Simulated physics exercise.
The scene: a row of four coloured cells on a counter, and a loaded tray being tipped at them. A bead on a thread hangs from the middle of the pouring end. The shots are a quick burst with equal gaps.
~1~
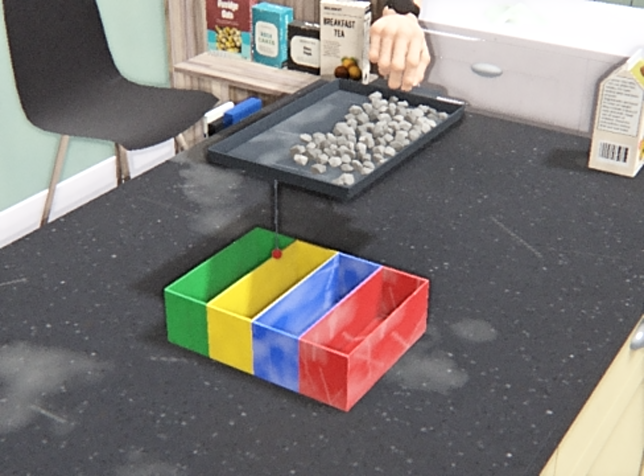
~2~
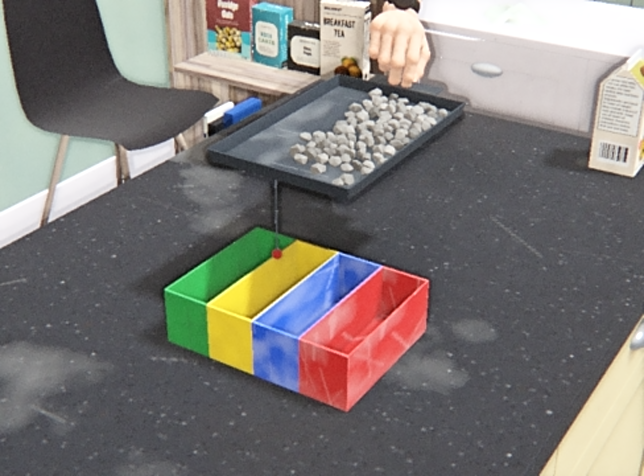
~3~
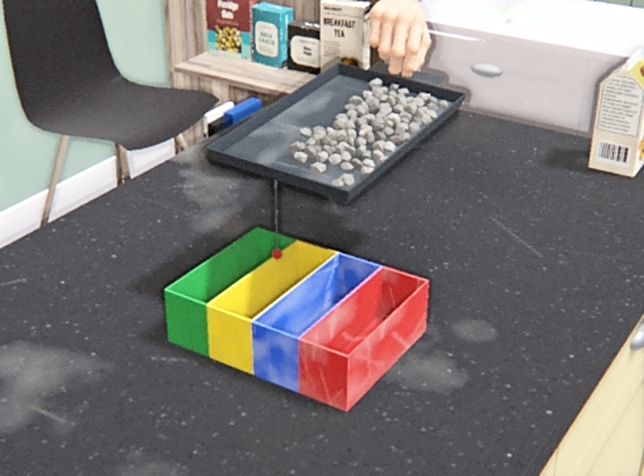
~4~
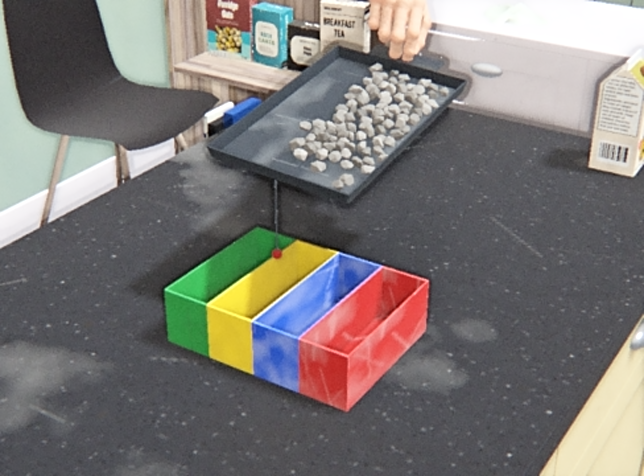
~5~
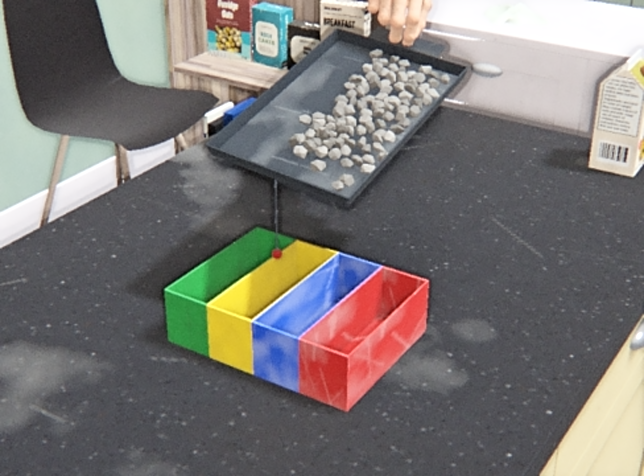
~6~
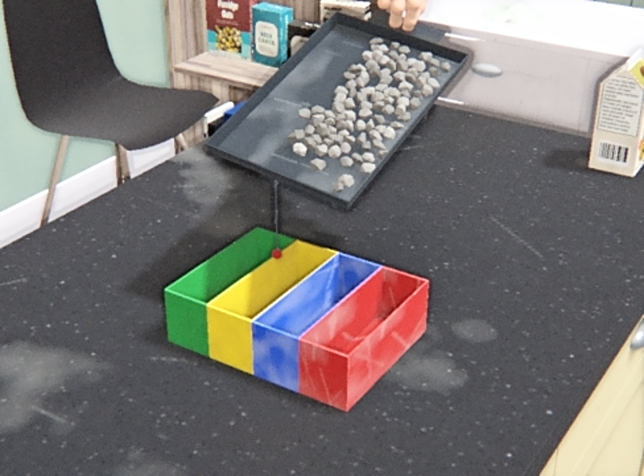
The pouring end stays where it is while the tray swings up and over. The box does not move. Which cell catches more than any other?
Most goes to the blue cell.
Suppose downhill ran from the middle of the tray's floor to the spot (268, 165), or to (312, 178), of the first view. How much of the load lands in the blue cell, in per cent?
The first gives 0 %, the second 50 %.
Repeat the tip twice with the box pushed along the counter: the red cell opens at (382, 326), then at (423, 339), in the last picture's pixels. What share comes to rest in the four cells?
About 100 and 100 per cent.
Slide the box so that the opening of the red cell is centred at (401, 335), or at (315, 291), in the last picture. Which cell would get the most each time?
At the first place yellow, at the second the cell in red.
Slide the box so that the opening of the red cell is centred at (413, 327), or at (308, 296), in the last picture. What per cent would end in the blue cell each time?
Near 30 % and 10 %.
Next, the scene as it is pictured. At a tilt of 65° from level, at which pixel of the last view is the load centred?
Near (327, 176).
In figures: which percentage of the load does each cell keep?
In per cent, green cell 0, yellow cell 20, blue cell 50 and red cell 20.
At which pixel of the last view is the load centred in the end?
At about (310, 349).
Shortly afterwards, tray tipped steeply; the bulk on the tray; only a few in the red cell; a little falling or outside the box.
Next, tray tipped past a quarter turn; only a few on the tray; near half in the blue cell; near a quarter in the red cell; a little in the yellow cell; a little falling or outside the box.
Some moments later, tray tipped past a quarter turn; near half in the blue cell; near a quarter in the red cell; near a quarter in the yellow cell; only a few falling or outside the box.
In the end, tray tipped past a quarter turn; near half in the blue cell; near a quarter in the red cell; near a quarter in the yellow cell; none at all in the green cell; only a few outside the box.
